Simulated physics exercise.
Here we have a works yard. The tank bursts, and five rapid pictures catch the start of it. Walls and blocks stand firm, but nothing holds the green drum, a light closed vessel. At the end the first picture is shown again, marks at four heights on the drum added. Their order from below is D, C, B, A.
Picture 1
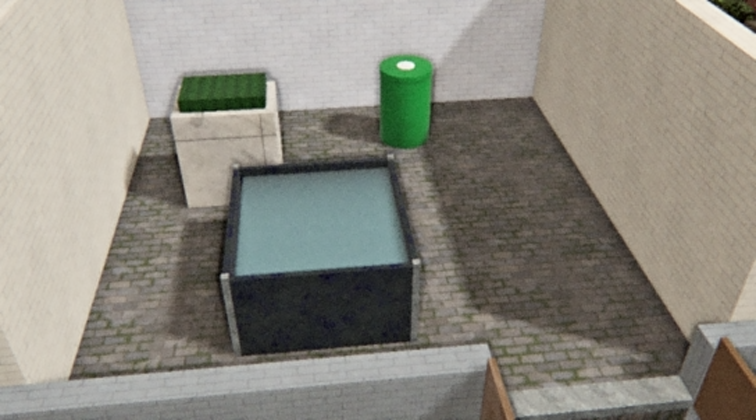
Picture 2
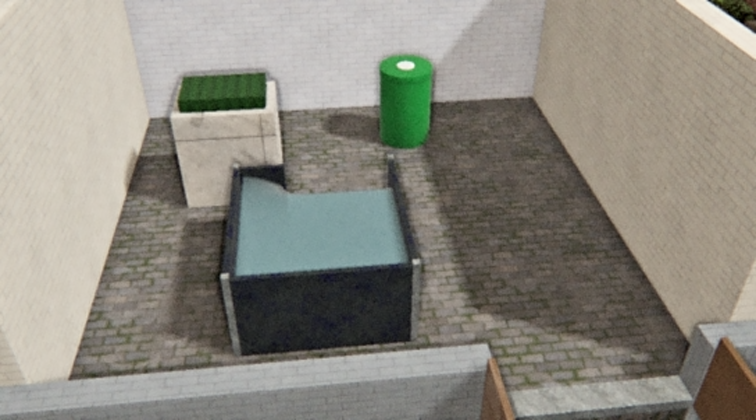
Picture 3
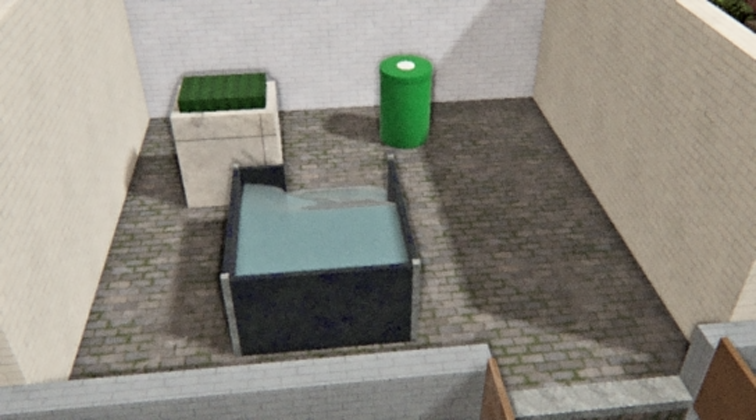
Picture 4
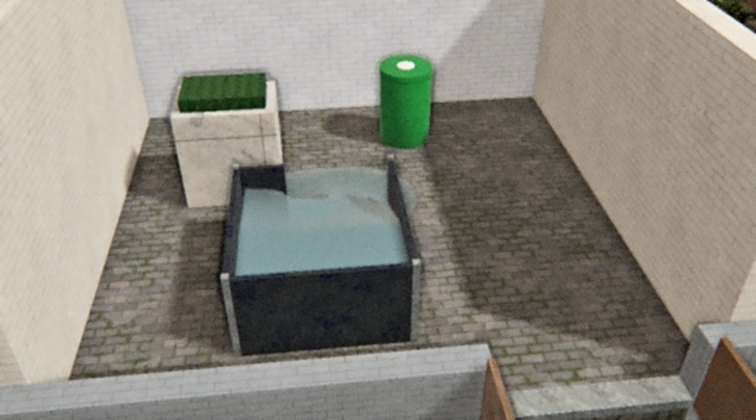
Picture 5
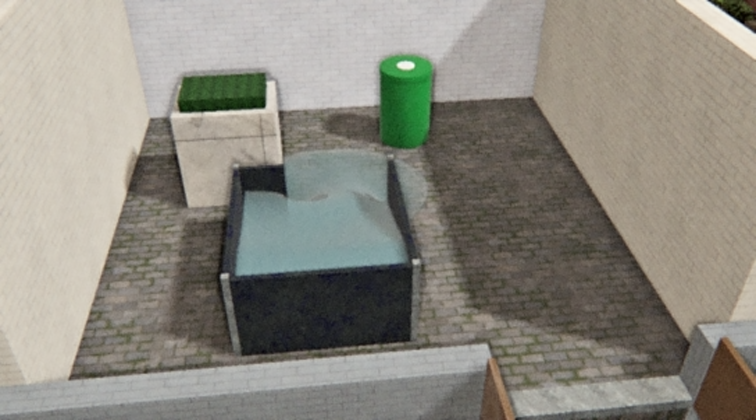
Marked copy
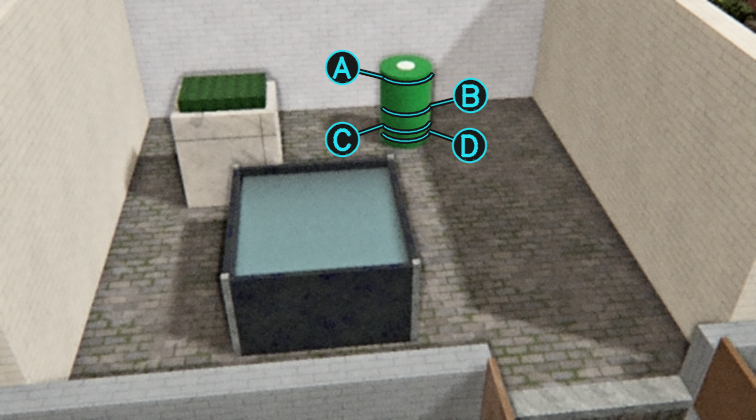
A large dark-sided tank full of pale blue-green water stands in a paved, walled works yard, seen from above by a still camera. A pale stone planter topped with clipped greenery sits behind it to the left, a green drum stands near the white back wall, and a low grey wall crosses the front. Part of the tank's back side disappears, and water slumps through the gap and spreads over the paving behind.
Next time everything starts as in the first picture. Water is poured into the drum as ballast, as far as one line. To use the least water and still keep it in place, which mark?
I would pick level B.
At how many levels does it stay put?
Two.
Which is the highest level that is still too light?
The answer is C.
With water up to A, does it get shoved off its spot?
No, not at all.
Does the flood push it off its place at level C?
Yes.
On the marked copy, A at (410, 83); B at (409, 115); C at (408, 132); D at (408, 141); from the bottom up D, C, B, A.
For level A, it does not move.
For level B, it does not move.
For level C, it is pushed about its own width away.
For level D, it is pushed about 4 times its own width away.
